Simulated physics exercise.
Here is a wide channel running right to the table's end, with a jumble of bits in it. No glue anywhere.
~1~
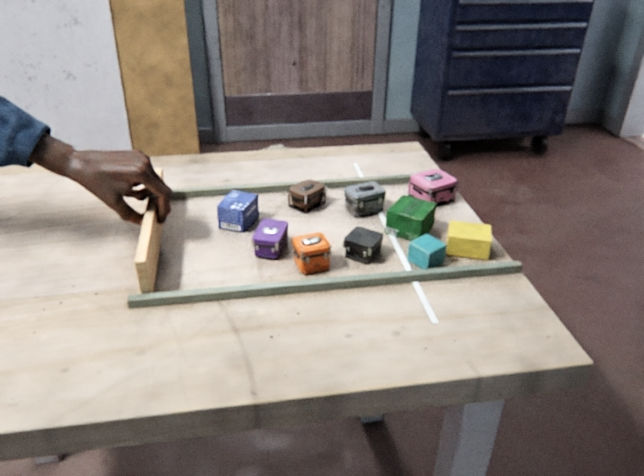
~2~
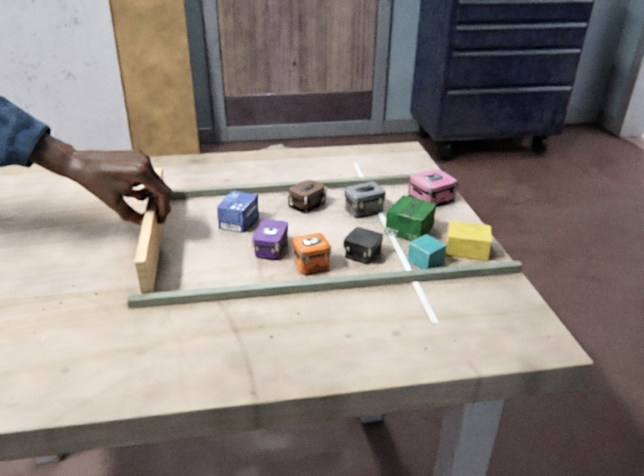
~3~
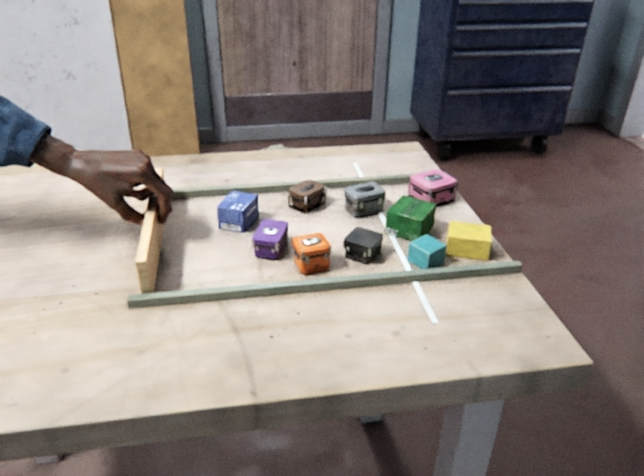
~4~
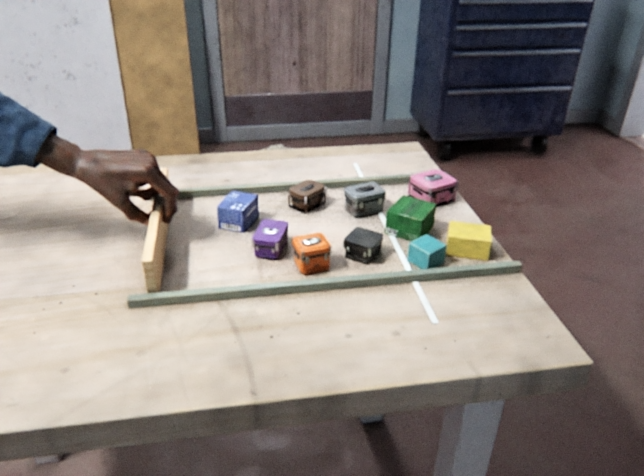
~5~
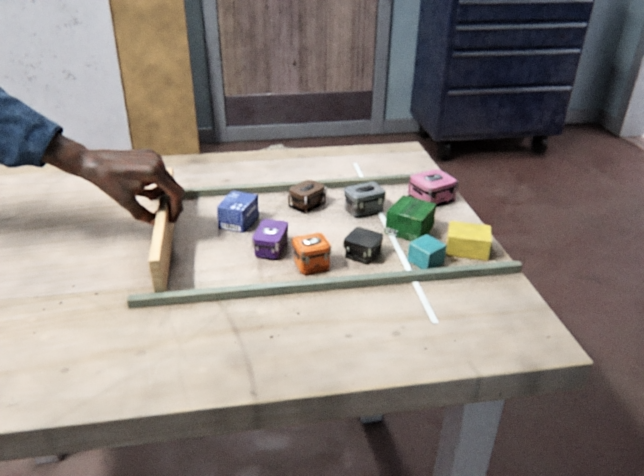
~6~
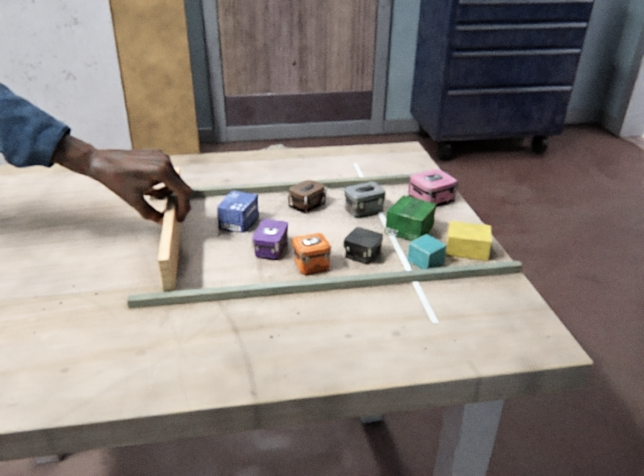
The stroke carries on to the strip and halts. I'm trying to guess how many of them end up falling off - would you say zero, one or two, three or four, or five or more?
The push will most likely fail to drop any piece.
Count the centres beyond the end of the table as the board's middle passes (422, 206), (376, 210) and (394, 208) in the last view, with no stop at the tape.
Respectively, 2, 0 and 0.
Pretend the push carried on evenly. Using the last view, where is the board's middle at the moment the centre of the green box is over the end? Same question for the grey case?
Roughly (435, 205); for the second one, roughly (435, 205).
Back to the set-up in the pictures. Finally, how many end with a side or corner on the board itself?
4 are in contact with it.
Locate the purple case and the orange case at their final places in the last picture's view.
(405, 228) and (418, 246).
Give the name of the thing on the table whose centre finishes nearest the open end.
The one you want is the pink case.
Soon after, none off yet; yellow block at rest near (468, 240); pink case at rest near (432, 188); green box at rest near (411, 219).
In the end, the number that fall off is zero.
